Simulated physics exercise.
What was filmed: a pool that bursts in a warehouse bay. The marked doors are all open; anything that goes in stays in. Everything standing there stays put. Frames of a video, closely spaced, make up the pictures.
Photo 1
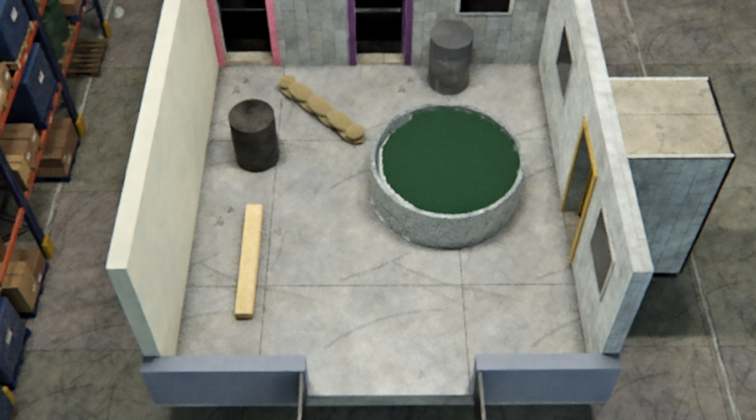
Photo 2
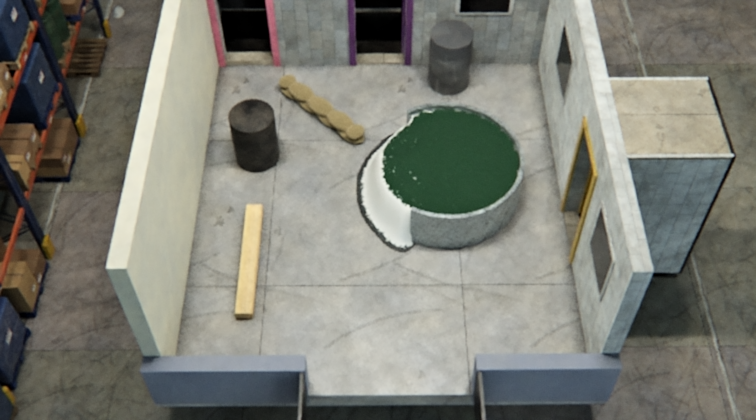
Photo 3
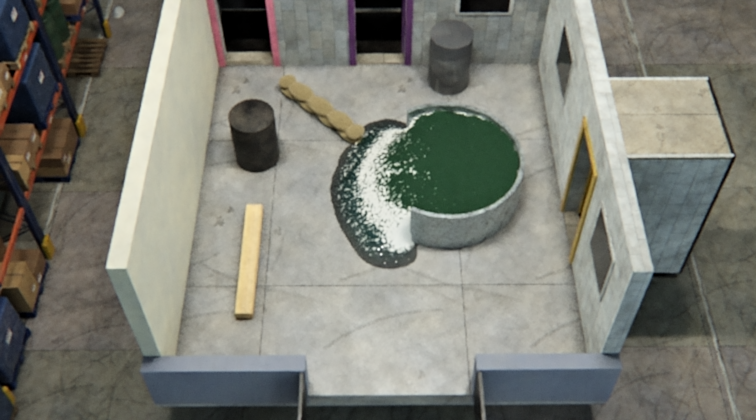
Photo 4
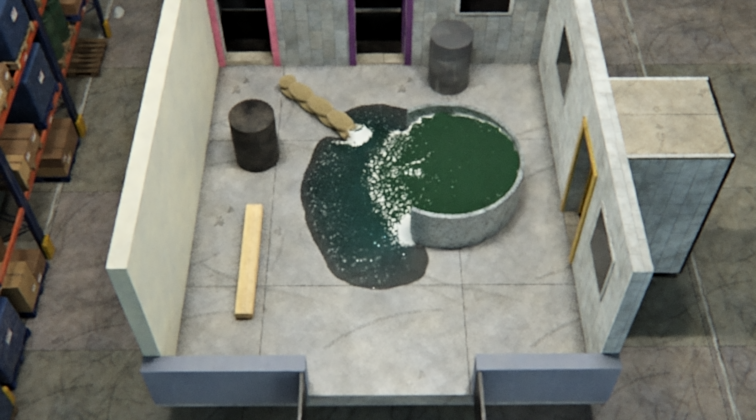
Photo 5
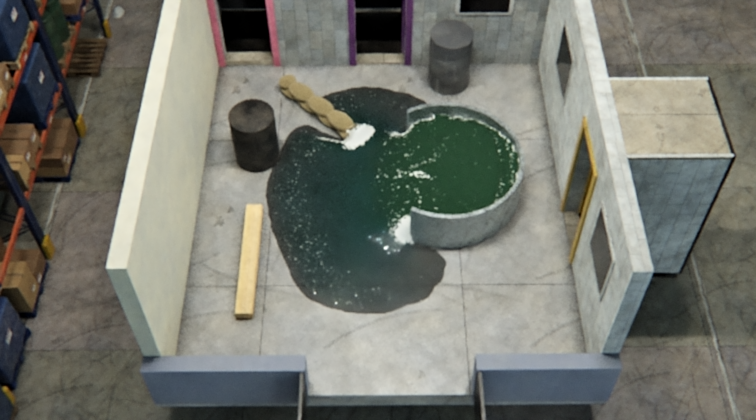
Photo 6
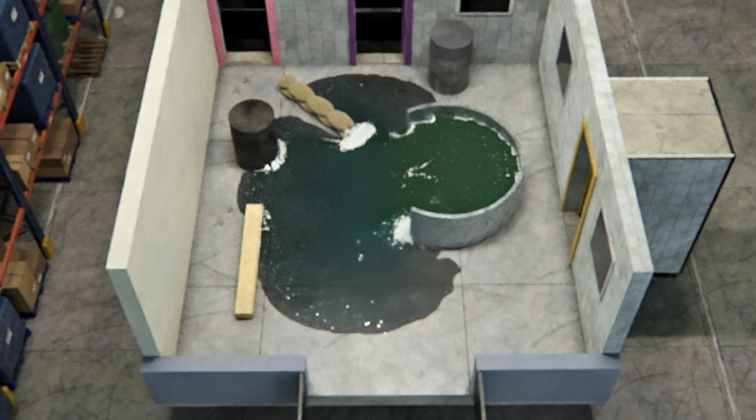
Green water bursts from the left side of a round tank and spreads across the floor.
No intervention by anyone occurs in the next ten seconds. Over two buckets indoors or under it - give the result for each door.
The pink door comes in over. The yellow door comes in over. The purple door comes in over.
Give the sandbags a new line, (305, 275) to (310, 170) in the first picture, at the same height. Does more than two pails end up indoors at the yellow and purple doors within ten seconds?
One by one: The yellow door keeps below it, the purple door goes over.
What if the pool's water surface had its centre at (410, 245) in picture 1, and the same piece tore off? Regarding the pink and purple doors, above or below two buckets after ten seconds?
So here's how it goes: Pink clears the threshold, and purple comes up short.
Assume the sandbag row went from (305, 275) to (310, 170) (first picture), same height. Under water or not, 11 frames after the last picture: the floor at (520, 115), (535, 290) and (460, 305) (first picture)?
Spared, spared, spared.
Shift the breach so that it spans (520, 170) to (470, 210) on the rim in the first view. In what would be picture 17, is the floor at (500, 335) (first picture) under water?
Answer: Soaked.
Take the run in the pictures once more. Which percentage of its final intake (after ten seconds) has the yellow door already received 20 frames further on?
Near 0 %, I'd say.
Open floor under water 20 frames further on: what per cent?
My guess is around 60 in a hundred.
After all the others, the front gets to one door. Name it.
The yellow door.
A moment on, water covers 55 % of the floor; the pink door wet at the sill, nothing in, the yellow door not reached, the purple door under two buckets in.
Next, water covers 55 % of the floor; the pink door under two buckets in, the yellow door not reached, the purple door over two buckets in.
Then, water covers 60 % of the floor; the pink door over two buckets in, the yellow door not reached, the purple door over two buckets in.
Later, water covers 90 % of the floor; the pink door far over two buckets in, the yellow door wet at the sill, nothing in, the purple door over two buckets in.
In the end, water covers 95 % of the floor; the pink door far over two buckets in, the yellow door over two buckets in, the purple door over two buckets in.
